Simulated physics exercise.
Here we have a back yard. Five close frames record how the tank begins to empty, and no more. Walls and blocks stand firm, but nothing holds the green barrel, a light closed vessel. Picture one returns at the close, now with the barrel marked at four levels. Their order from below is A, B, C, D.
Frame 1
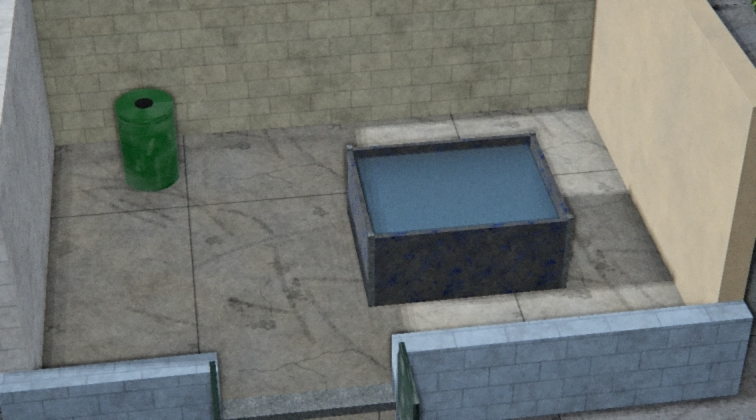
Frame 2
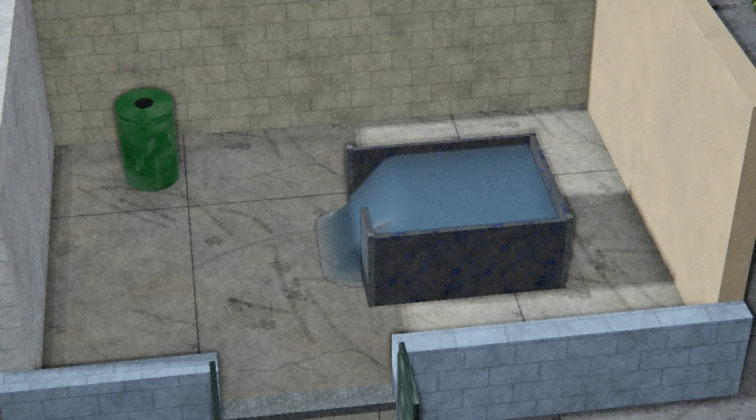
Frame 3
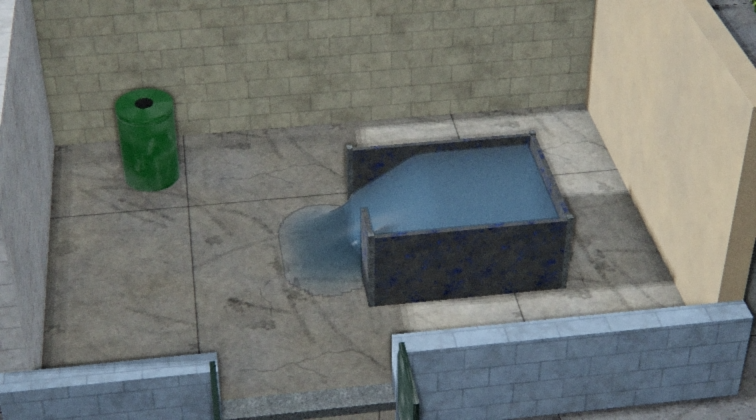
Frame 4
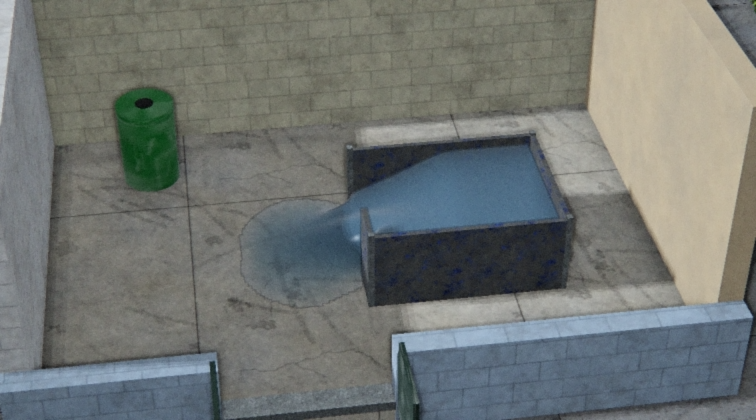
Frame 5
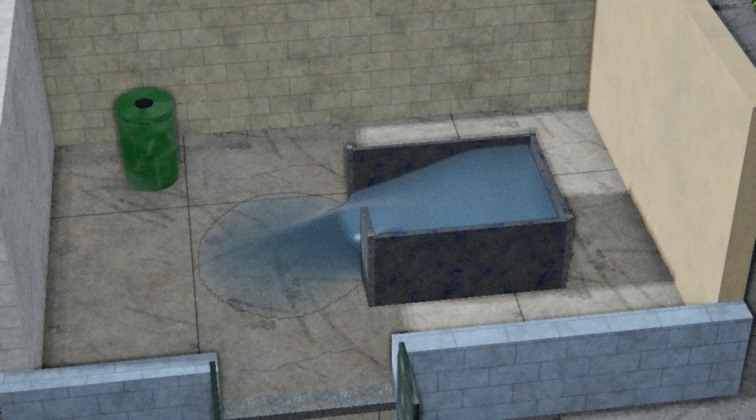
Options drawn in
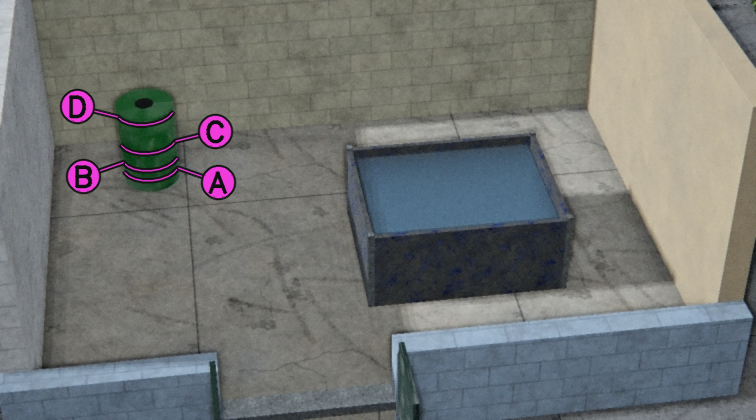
Water pours out through the open left side of a dark, full tank in a walled yard, spreading across the paved ground in a widening rounded puddle toward a green barrel, while the level in the tank slopes down.
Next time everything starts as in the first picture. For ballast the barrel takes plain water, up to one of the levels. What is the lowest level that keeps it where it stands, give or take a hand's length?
Line B.
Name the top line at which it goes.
A.
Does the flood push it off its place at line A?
Yes, that goes wrong.
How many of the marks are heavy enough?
Three.
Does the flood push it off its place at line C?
No, that is safe.
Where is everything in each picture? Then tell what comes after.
The first frame shows lid of the green barrel at (144, 104); tank full, its middle at (456, 190); open gate at (305, 348).
In the second frame, 2 % of the ground wet, in view closest to the barrel at (327, 217).
In the third frame, 4 % of the ground wet, in view closest to the barrel at (300, 213).
In the fourth frame, 7 % of the ground wet, in view closest to the barrel at (268, 213).
The fifth frame shows lid of the green barrel at (144, 104); 10 % of the ground wet, in view closest to the barrel at (242, 208).
On the marked copy, A at (151, 180); B at (150, 170); C at (148, 153); D at (145, 124); from the bottom up A, B, C, D.
With A, it is pushed about twice its own width away.
With B, it does not move.
With C, it does not move.
With D, it does not move.
